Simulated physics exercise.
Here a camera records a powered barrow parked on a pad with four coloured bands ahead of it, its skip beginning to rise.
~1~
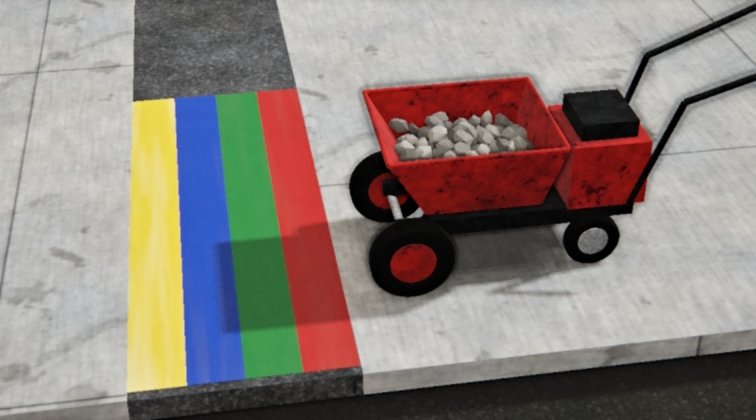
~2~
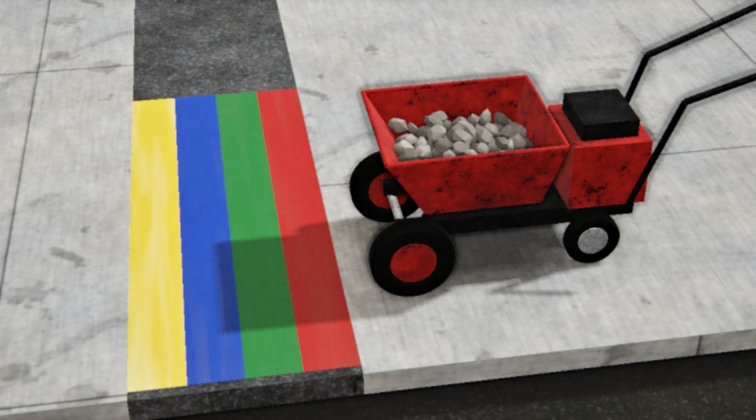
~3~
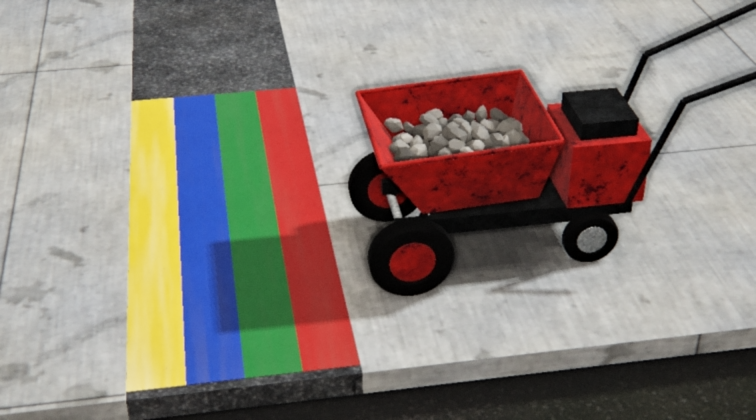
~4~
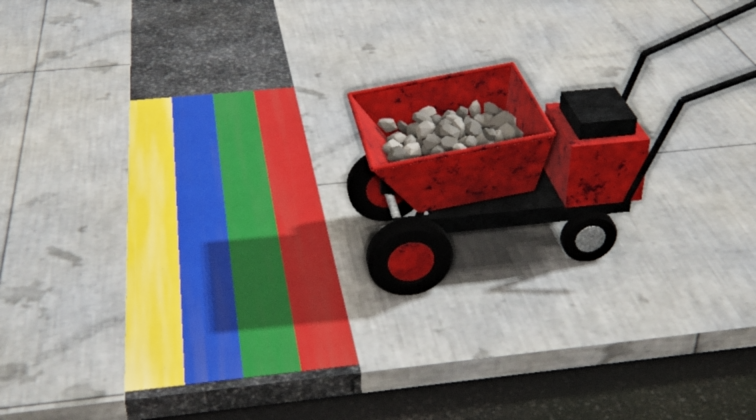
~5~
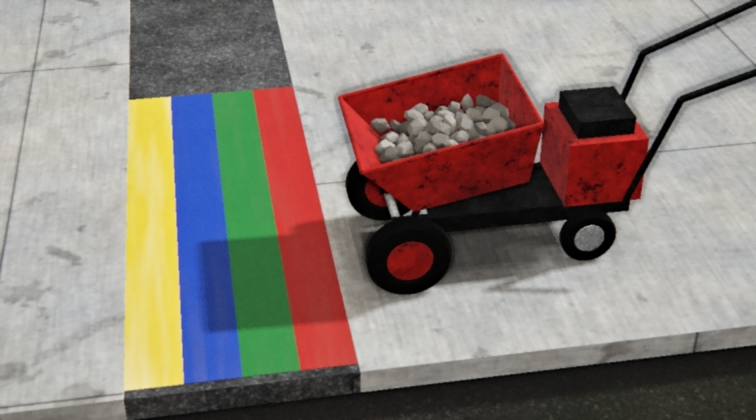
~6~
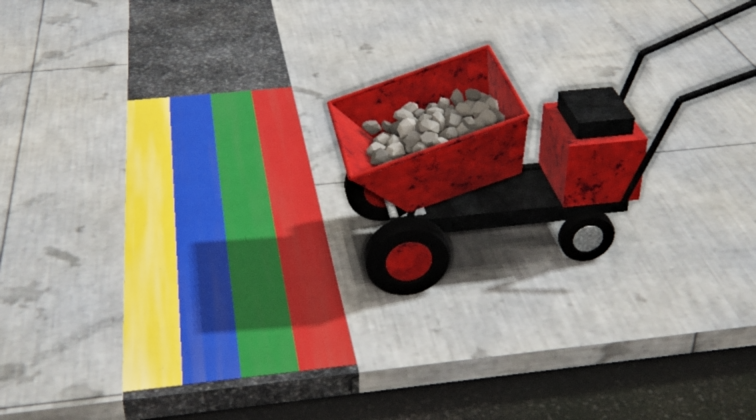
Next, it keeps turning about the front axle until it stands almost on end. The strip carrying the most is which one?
That would be the green strip.
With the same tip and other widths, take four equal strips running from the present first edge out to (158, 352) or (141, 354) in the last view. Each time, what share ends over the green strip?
About 40 and 50 per cent.
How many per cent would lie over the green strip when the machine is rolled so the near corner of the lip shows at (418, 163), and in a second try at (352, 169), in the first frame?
Roughly 40 per cent first, then roughly 20 per cent.
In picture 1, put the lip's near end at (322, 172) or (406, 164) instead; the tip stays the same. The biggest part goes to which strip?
The first case gives the strip in blue, the second gives the green strip.
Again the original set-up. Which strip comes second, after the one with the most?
The runner-up is the blue one.
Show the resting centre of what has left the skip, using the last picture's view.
Once nothing moves, the middle sits near (247, 266).
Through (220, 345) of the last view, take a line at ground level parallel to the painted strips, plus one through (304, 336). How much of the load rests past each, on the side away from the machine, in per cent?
Close to 20 and 90 per cent respectively.
Soon after the last picture, skip tipped steeply; all in the skip.
A little later, skip tipped right over; nearly all in the skip; a small part over the green strip.
Later still, skip tipped right over; about a third in the skip; a stray few over the red strip; about half over the green strip; about a quarter over the blue strip; a small part over the yellow strip.
By the end, skip tipped right over; a small part in the skip; a small part over the red strip; about half over the green strip; about a quarter over the blue strip; a small part over the yellow strip; a stray few off the paint.
